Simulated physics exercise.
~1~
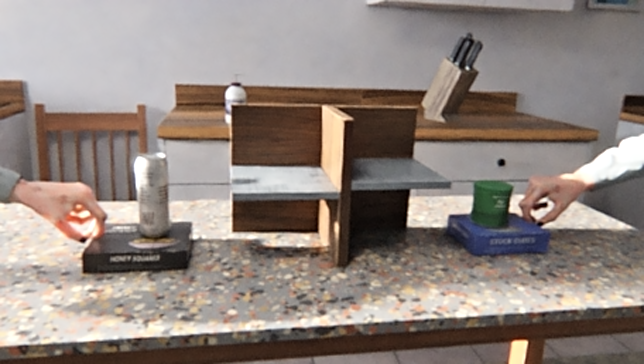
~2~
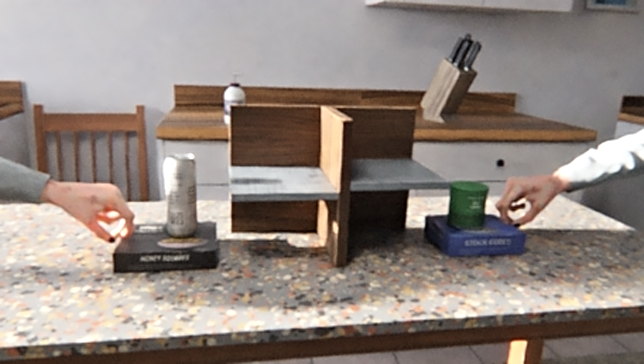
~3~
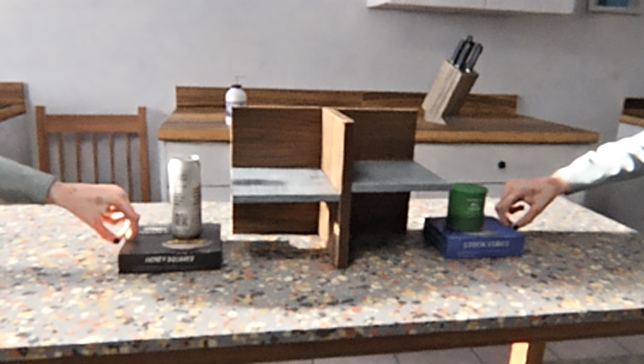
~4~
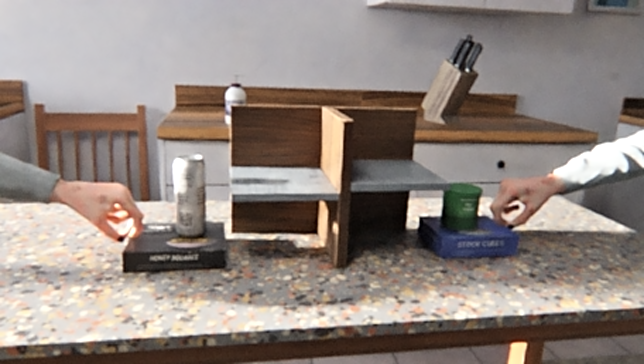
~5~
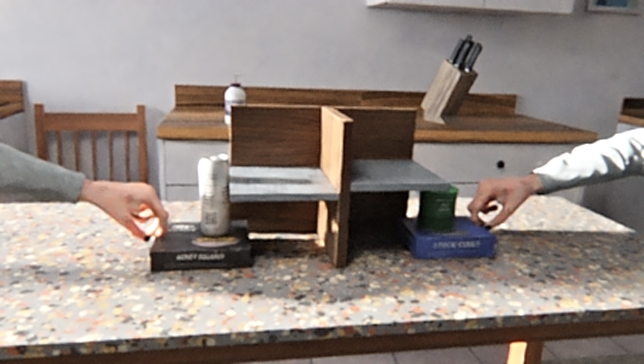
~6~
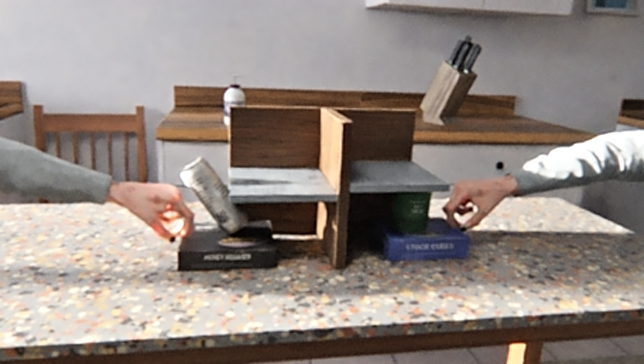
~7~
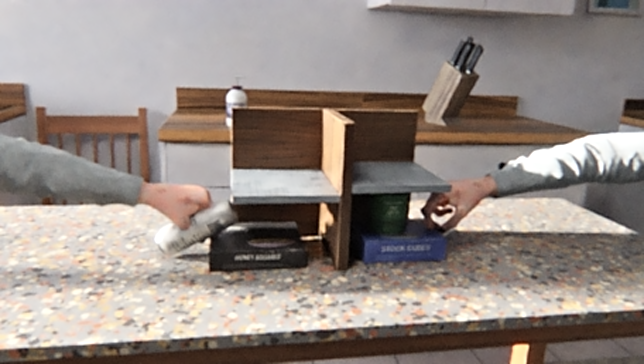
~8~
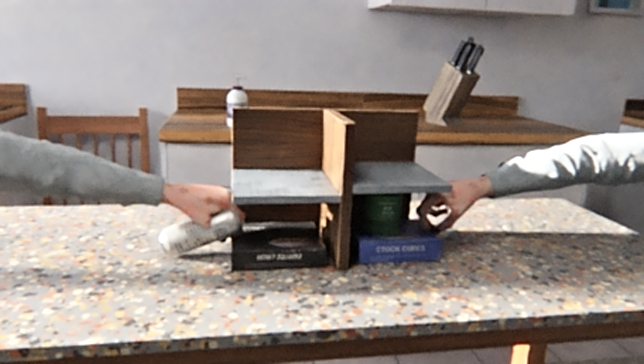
On a speckled kitchen table, two hands push a black packet carrying a white can and a blue packet carrying a green pot inward under low shelves; the pot passes beneath, while the can tips back at the shelf edge and ends on its side, off its packet.
